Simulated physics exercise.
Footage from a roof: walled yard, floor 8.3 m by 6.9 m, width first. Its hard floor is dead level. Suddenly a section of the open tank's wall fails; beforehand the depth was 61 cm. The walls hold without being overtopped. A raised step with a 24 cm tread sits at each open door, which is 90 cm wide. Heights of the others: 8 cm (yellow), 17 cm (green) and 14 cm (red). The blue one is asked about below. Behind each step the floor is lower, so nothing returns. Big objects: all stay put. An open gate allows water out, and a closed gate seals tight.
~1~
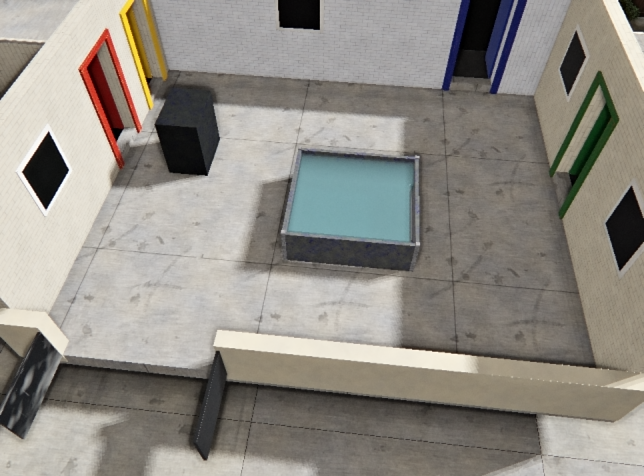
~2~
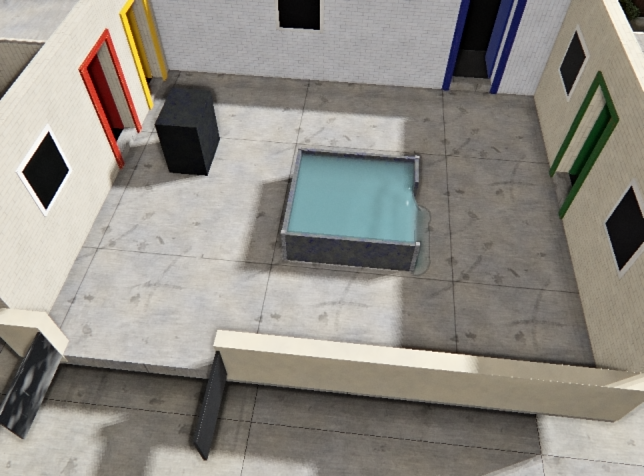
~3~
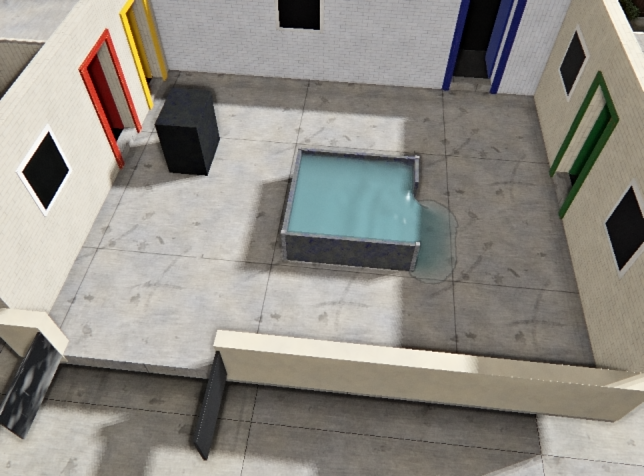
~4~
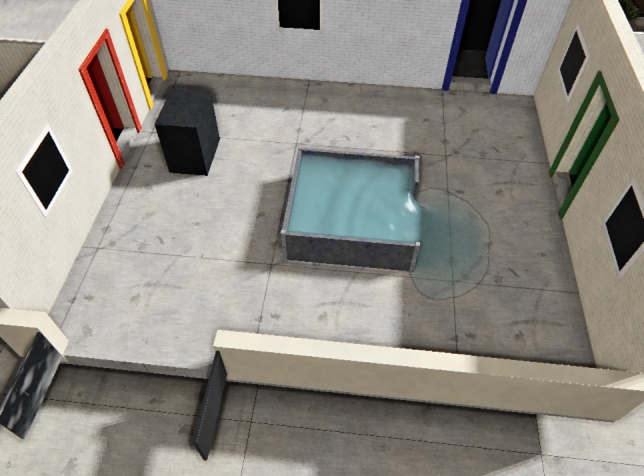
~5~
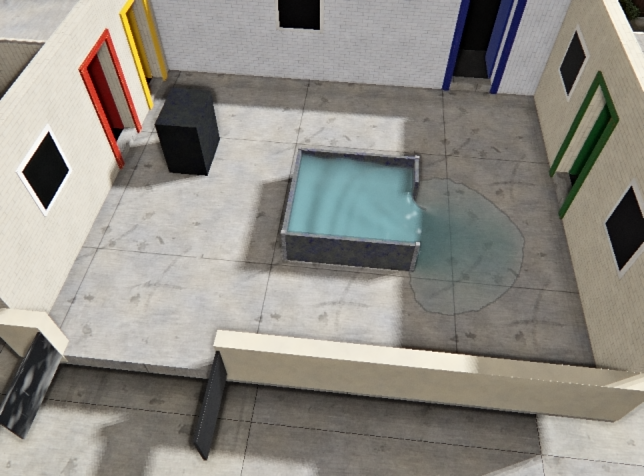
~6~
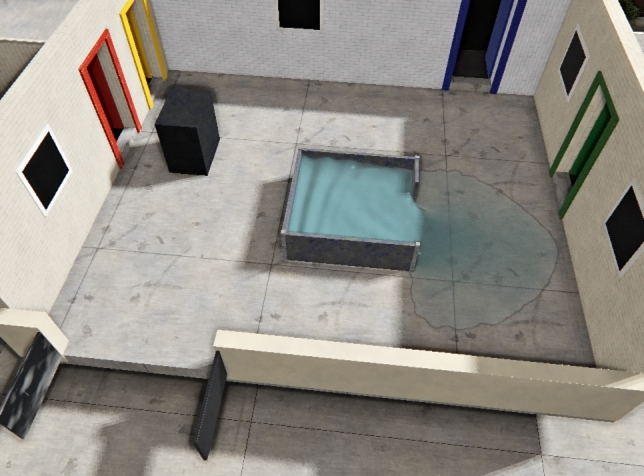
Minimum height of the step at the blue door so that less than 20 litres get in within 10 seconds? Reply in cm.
Roughly 9 cm.
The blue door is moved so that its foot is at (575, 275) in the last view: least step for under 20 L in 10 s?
Close to 26 cm at the least.
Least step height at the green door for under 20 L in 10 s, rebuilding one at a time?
Green - roughly 15 cm.
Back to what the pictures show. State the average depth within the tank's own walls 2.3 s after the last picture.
The average depth is some 23 cm.
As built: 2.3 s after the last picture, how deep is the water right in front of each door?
Centimetres: Blue = 1, yellow = 0, green = 17, red = 0.
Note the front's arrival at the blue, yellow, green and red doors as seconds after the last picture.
It gets to blue after 2.4 s, yellow after 8.0 s, green after 0.4 s and red after 7.5 s.
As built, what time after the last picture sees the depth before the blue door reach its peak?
3.0 s.
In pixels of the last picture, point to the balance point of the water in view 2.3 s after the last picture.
The water is centred around (456, 242) in the last picture's pixels.
Then, 0.7 s after the last picture water covers 15 % of the floor, deepest (31 cm) near (421, 248); it has not reached the blue door.
Then, 2.3 s after the last picture water covers 25 % of the floor, deepest (32 cm) near (603, 396); it has not reached the blue door.
Then, 9.3 s after the last picture water covers 95 % of the floor, deepest (8 cm) near (142, 126); 7 cm at the blue door, 0 litres in over its 19 cm step.
At the blue door as built, the water peaked near 14 cm, 3.1 s after the last picture.
Run again over the same 10 s with other heights there, 29 litres in over 8 cm, 7 litres over 10.5 cm. The limit of 20 litres is kept from about 9 cm up.
